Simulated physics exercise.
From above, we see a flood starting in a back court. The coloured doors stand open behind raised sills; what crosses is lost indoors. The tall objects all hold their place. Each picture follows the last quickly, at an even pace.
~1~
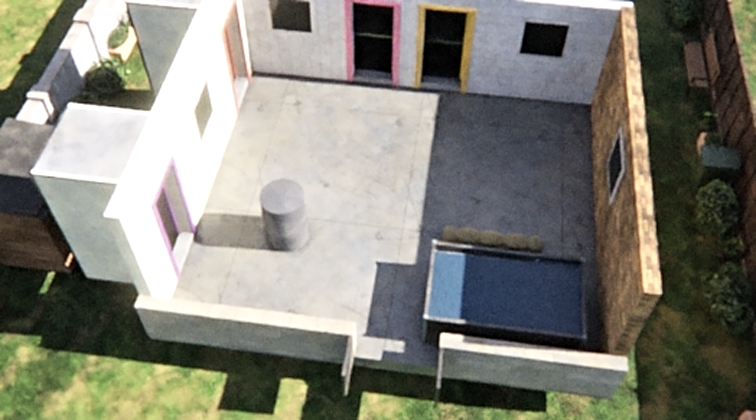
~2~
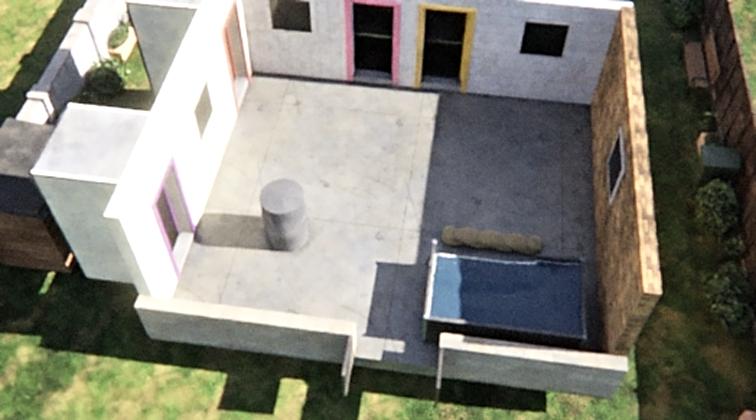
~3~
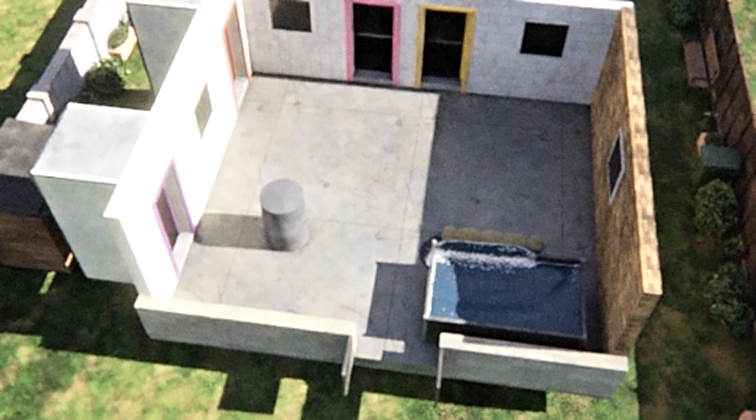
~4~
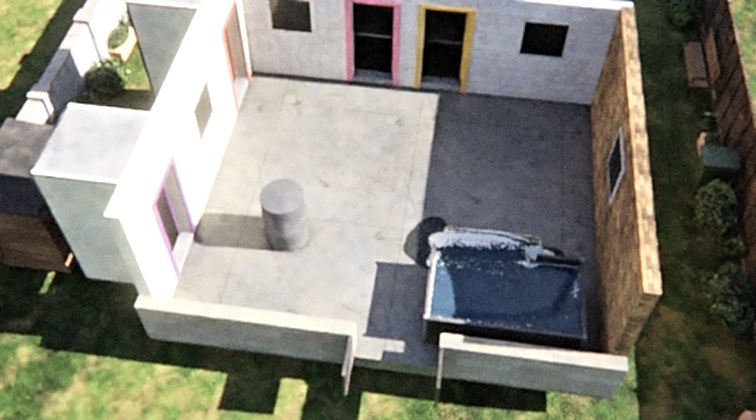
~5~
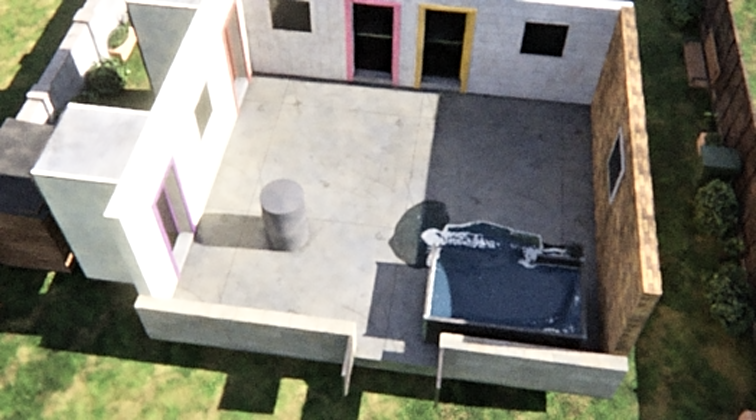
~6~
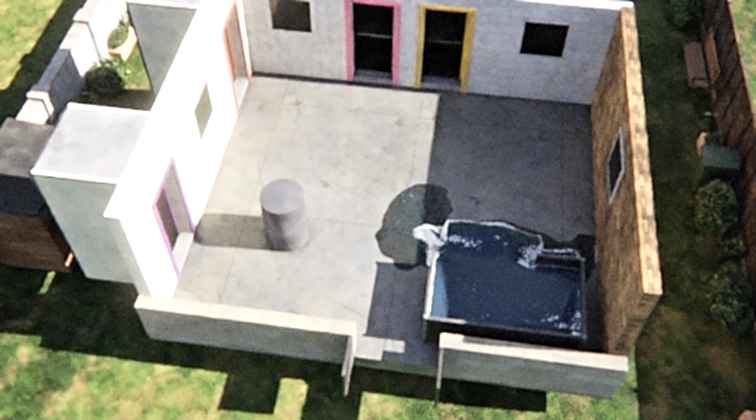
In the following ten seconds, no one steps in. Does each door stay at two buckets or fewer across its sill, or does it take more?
Taking them in turn: The purple door stays at two or fewer, the pink door stays at two or fewer, the red door stays at two or fewer, the yellow door stays at two or fewer.
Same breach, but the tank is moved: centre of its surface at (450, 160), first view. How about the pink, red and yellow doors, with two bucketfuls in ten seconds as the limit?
Result: Pink door tops the limit, red door tops the limit, yellow door tops the limit.
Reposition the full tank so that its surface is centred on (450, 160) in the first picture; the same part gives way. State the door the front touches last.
Answer: The purple one.
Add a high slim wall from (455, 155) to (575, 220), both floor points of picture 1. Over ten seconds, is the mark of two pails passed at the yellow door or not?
Short version: The yellow door does not reach it.
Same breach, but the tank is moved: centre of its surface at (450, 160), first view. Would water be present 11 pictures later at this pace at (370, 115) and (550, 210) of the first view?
Submerged and unflooded.
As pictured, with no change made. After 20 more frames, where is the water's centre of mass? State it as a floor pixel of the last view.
Close to (457, 226).
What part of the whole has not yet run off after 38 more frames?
It comes to roughly 100 per cent.
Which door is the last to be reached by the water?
Answer - the purple one.
A moment on, water covers 30 % of the floor; the purple door not reached, the pink door not reached, the red door not reached, the yellow door not reached.
Next, water covers 60 % of the floor; the purple door not reached, the pink door not reached, the red door not reached, the yellow door wet at the sill, nothing in.
Then, water covers 75 % of the floor; the purple door not reached, the pink door wet at the sill, nothing in, the red door wet at the sill, nothing in, the yellow door wet at the sill, nothing in.
Later, water covers 80 % of the floor; the purple door wet at the sill, nothing in, the pink door wet at the sill, nothing in, the red door wet at the sill, nothing in, the yellow door wet at the sill, nothing in.
In the end, water covers 90 % of the floor; the purple door wet at the sill, nothing in, the pink door wet at the sill, nothing in, the red door wet at the sill, nothing in, the yellow door wet at the sill, nothing in.
